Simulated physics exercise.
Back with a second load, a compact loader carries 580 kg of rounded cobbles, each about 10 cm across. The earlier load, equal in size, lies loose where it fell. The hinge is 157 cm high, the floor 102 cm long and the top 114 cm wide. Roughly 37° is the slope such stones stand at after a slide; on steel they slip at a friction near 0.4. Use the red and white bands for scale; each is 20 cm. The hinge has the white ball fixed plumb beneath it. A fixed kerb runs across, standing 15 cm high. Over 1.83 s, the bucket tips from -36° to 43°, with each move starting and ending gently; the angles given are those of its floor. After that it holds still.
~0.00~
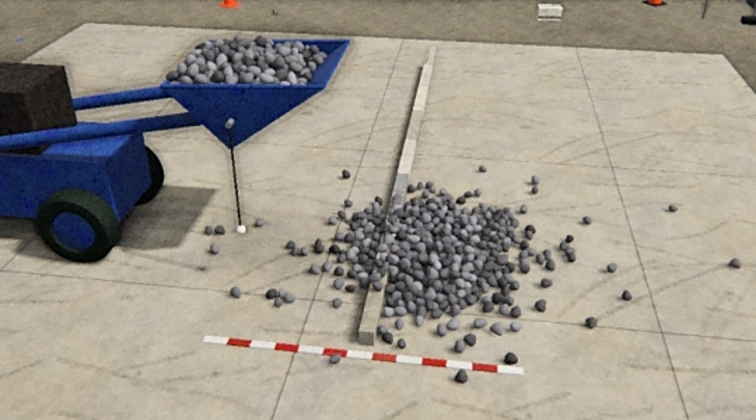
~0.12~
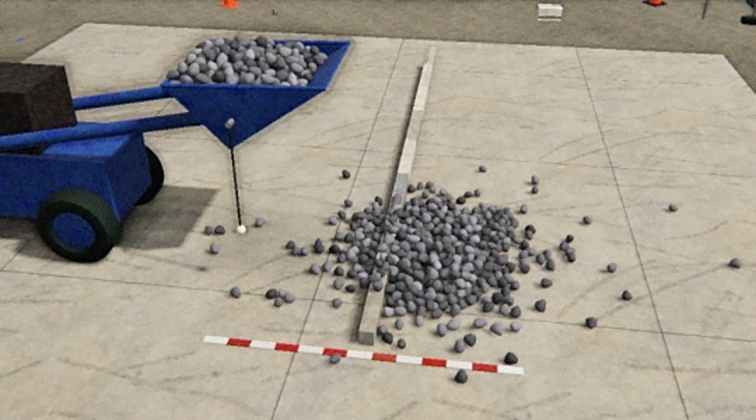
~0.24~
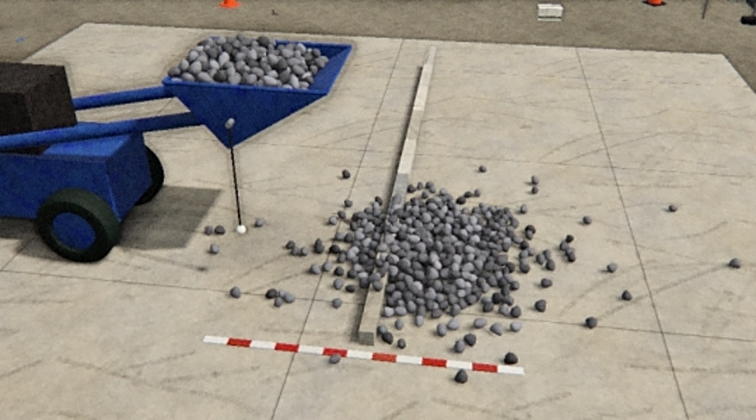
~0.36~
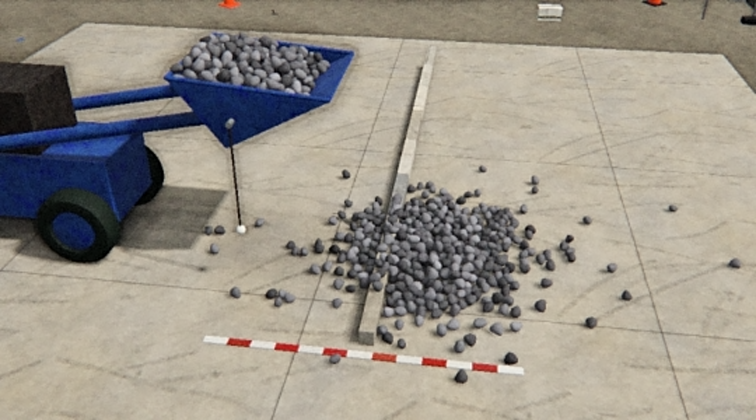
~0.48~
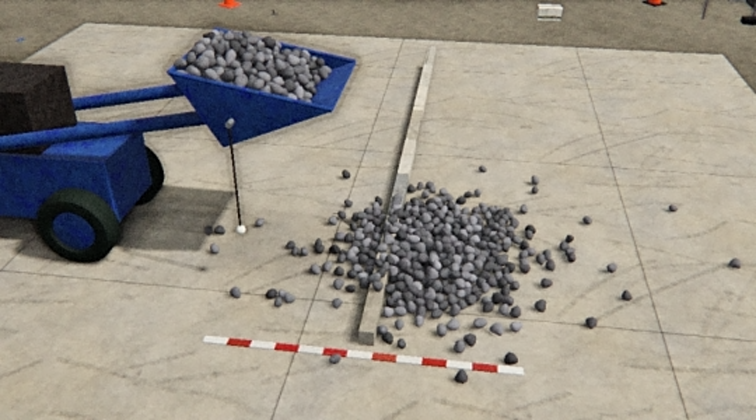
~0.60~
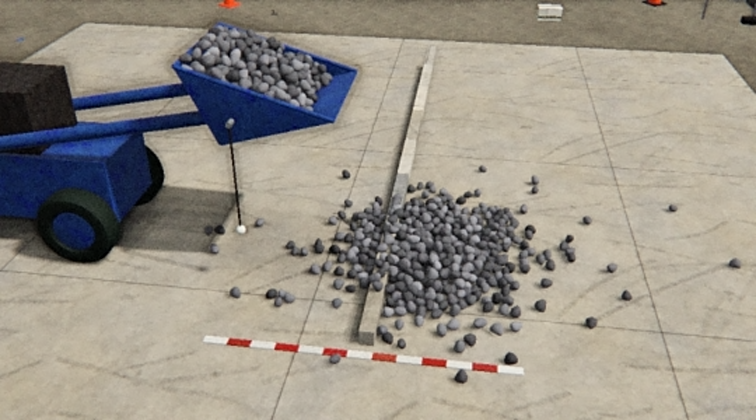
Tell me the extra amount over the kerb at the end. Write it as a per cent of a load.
17 per cent.
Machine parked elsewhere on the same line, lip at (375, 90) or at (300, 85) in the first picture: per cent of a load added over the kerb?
First place about 70 %, second about 5 %.
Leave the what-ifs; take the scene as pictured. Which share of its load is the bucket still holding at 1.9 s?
Close to 25 in a hundred.
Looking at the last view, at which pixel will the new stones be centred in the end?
I'd point to about (357, 237).
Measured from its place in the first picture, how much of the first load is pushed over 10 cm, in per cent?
Around 5 in a hundred.
After 1.4 s the floor is at 31°; in per cent of one load, 94 in the bucket, 25 on this side of the kerb, 82 over the kerb; the foremost stones are at (621, 257).
After 1.9 s the floor is at 43°; in per cent of one load, 23 in the bucket, 93 on this side of the kerb, 84 over the kerb; the foremost stones are at (621, 257).
After 2.3 s the floor is at 43°; in per cent of one load, 0 in the bucket, 106 on this side of the kerb, 95 over the kerb; the foremost stones are at (621, 257).
After 5.1 s the floor is at 43°; in per cent of one load, 0 in the bucket, 102 on this side of the kerb, 99 over the kerb; the foremost stones are at (621, 257). Net gain over the kerb, 17.
